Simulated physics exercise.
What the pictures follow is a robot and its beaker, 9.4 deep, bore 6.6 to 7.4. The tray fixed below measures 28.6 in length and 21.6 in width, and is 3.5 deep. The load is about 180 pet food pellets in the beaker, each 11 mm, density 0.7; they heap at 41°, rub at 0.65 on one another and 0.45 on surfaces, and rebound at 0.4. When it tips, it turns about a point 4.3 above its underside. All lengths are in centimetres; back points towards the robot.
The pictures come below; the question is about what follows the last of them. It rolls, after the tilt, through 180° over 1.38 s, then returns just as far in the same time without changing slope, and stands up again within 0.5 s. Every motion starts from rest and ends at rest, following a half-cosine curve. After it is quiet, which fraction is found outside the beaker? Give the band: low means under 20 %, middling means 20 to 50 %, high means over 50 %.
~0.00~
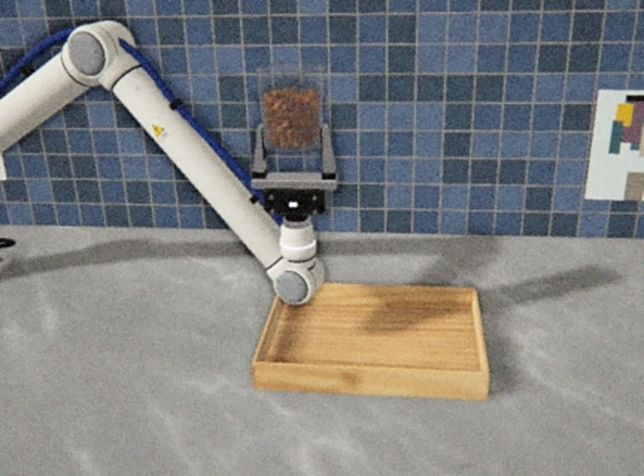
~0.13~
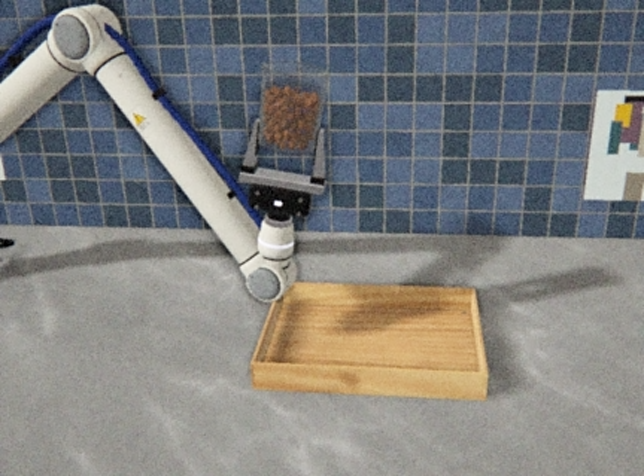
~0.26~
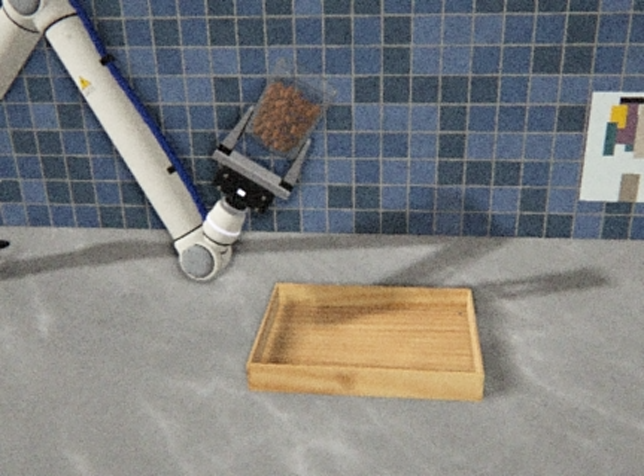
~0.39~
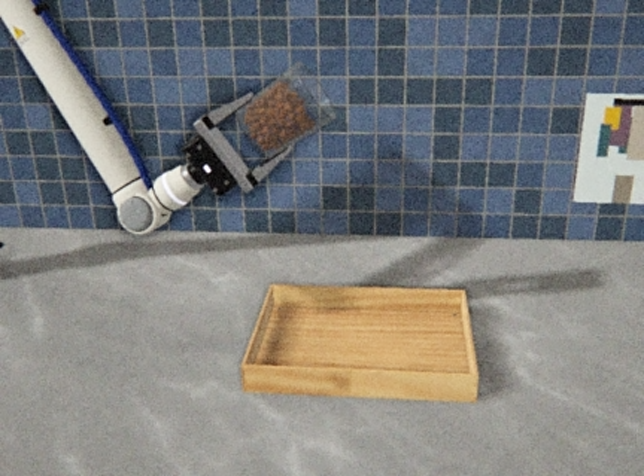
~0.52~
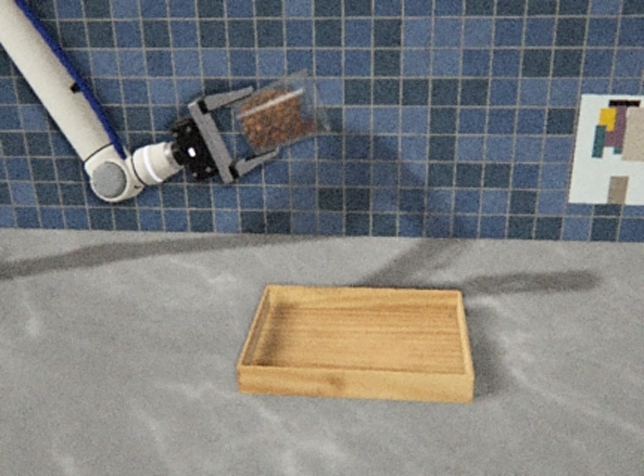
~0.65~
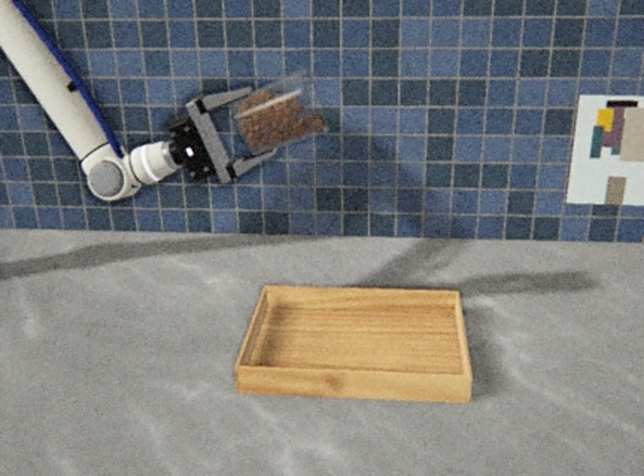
Band: Low.
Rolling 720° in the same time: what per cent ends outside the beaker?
That would come to close to 5 in a hundred.
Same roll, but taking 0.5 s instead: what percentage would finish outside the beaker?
I'd expect approximately 0 per cent then.
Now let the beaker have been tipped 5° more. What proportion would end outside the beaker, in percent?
It would come to about 5 percent.
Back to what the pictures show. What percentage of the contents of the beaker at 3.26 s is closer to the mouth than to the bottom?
It comes to around 35 per cent, more or less.
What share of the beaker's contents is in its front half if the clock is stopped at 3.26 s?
60 per cent or thereabouts.
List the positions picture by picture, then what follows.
In the first frame, the beaker middle at (292, 109), upright; upper third of the load around (288, 102), from x 265 to 315, top at y 90; 175 in the beaker.
In the second frame, the beaker middle at (291, 109), tipped 9°; upper third of the load around (288, 102), from x 265 to 315, top at y 90.
In the third frame, the beaker middle at (289, 111), tipped 32°; upper third of the load around (284, 104), from x 255 to 315, top at y 85.
In the fourth frame, the beaker middle at (284, 113), tipped 56°; upper third of the load around (279, 104), from x 250 to 310, top at y 85.
In the fifth frame, the beaker middle at (280, 114), tipped 68°; upper third of the load around (273, 104), from x 245 to 315, top at y 95.
In the sixth frame, the beaker middle at (278, 115), tipped 69°; upper third of the load around (268, 107), from x 240 to 320, top at y 95; 175 in the beaker.
After 1.95 s, tipped 69°, highest piece 36 above the table; 173 in the beaker, 1 in the tray, 1 in flight or on a rim.
After 3.26 s, tipped 69°, highest piece 36 above the table; 168 in the beaker, 5 in the tray, 2 in flight or on a rim.
After 4.11 s, upright, highest piece 37 above the table; 167 in the beaker, 8 in the tray.
After 4.81 s, upright, highest piece 37 above the table; 167 in the beaker, 8 in the tray.
In the end, 167 in the beaker, 8 in the tray. That is 5 % outside the beaker.
